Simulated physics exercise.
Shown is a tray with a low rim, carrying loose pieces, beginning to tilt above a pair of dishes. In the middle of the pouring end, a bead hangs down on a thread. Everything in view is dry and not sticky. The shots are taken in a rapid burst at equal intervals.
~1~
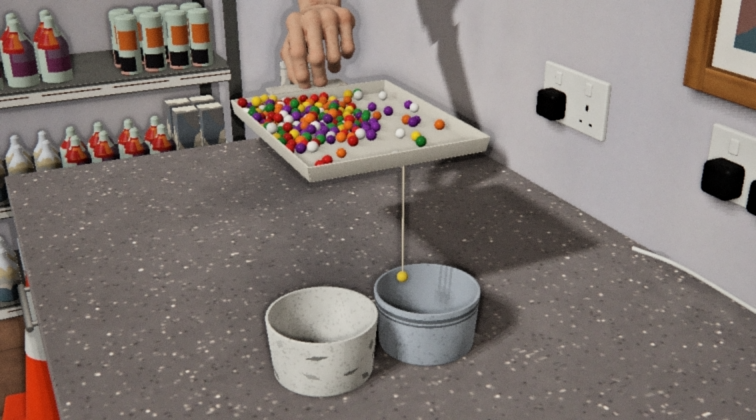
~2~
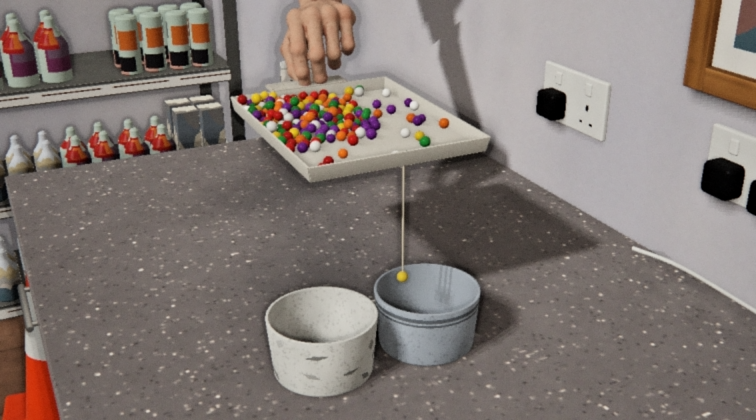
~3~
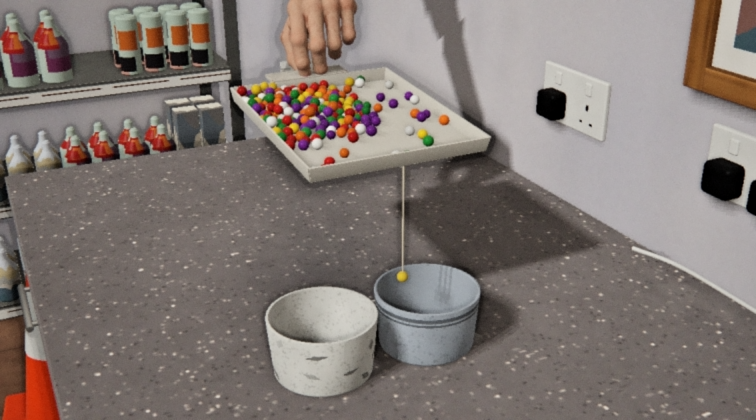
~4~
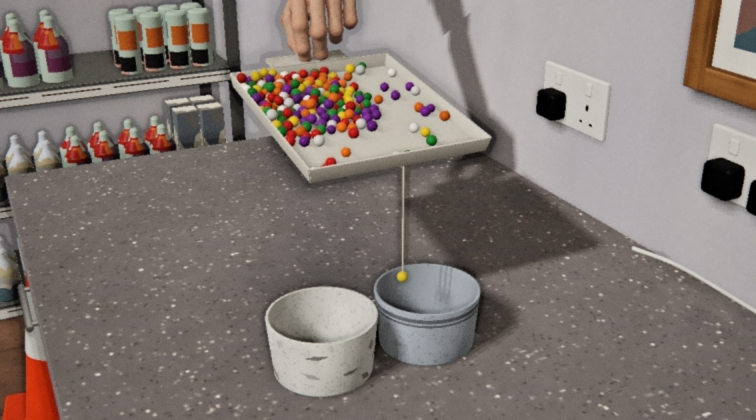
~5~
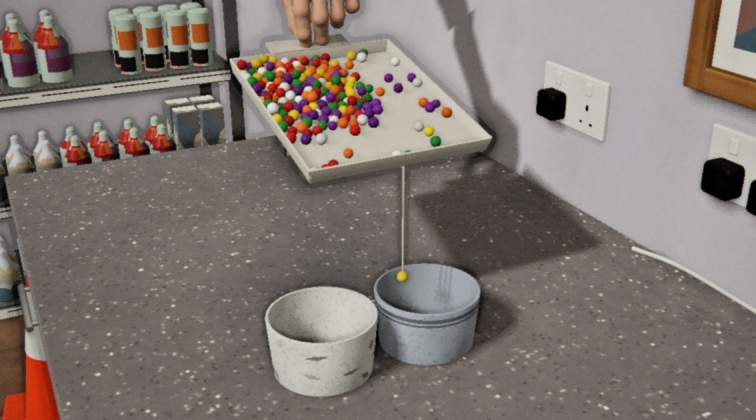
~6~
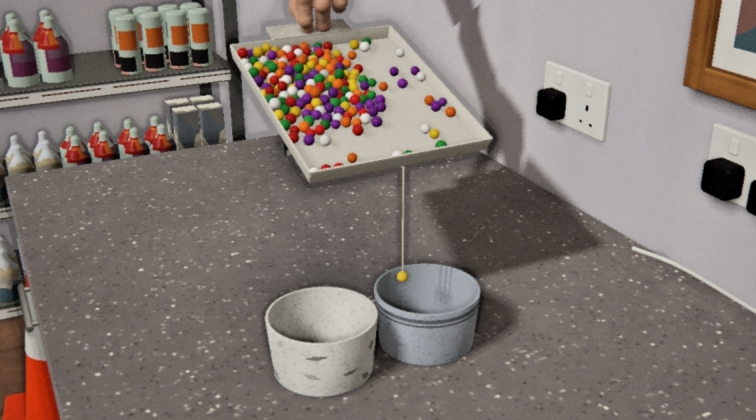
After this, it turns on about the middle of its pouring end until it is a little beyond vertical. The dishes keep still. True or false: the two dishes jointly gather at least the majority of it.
False, they gather a minority.
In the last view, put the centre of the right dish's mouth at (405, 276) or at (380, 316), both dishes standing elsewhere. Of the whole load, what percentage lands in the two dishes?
The first try gives 0 per cent, the second 50 per cent.
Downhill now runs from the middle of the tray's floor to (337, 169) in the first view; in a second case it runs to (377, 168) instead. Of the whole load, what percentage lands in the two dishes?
Near 80 % and, after that, 50 %.
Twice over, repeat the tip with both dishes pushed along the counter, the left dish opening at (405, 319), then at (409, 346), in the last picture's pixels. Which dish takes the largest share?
In the first try it's the leftmost dish, and in the second it's the leftmost dish.
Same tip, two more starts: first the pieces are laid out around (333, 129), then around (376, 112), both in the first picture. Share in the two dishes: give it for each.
Near 30 % and 30 %.
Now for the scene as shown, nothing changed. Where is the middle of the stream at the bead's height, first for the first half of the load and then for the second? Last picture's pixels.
The opening part goes through (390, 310); what follows goes through (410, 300).
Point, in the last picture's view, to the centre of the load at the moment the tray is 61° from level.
The load is centred about (380, 146).
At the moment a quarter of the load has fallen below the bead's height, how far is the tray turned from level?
About 70° of tilt.
Soon, tray tipped steeply; most on the tray; a stray few in the left dish; a stray few in the right dish; a small part outside both; a small part in the air.
A while on, tray tipped right over; a small part on the tray; a small part in the left dish; a small part in the right dish; about half outside both; about a quarter in the air.
Towards the end, tray tipped past a quarter turn; about a quarter in the left dish; a small part in the right dish; about two thirds outside both.
Finally, tray tipped past a quarter turn; about a quarter in the left dish; a small part in the right dish; about two thirds outside both.
